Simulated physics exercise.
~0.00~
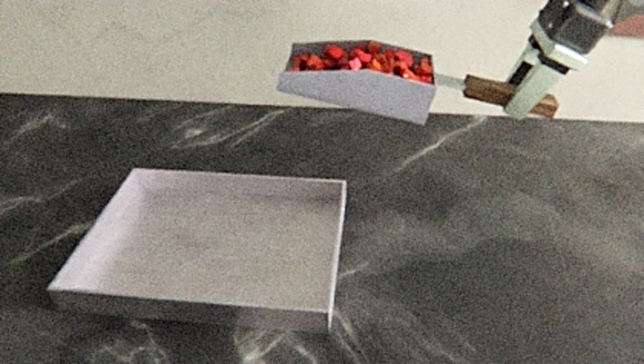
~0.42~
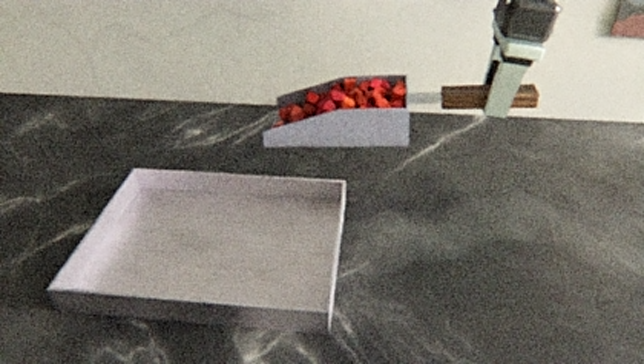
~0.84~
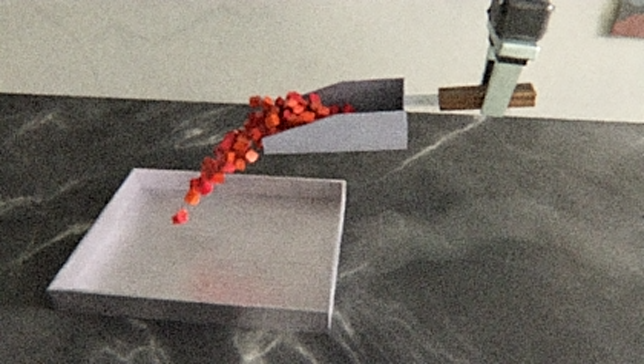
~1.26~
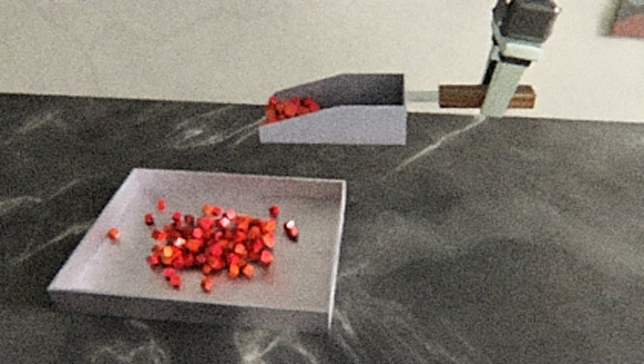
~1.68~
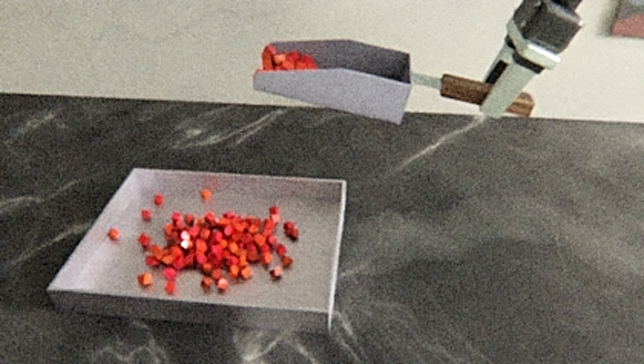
Robot arm lowering a scoop of red vegetable dice, tipping most into a shallow tray, then lifting with a few left inside.
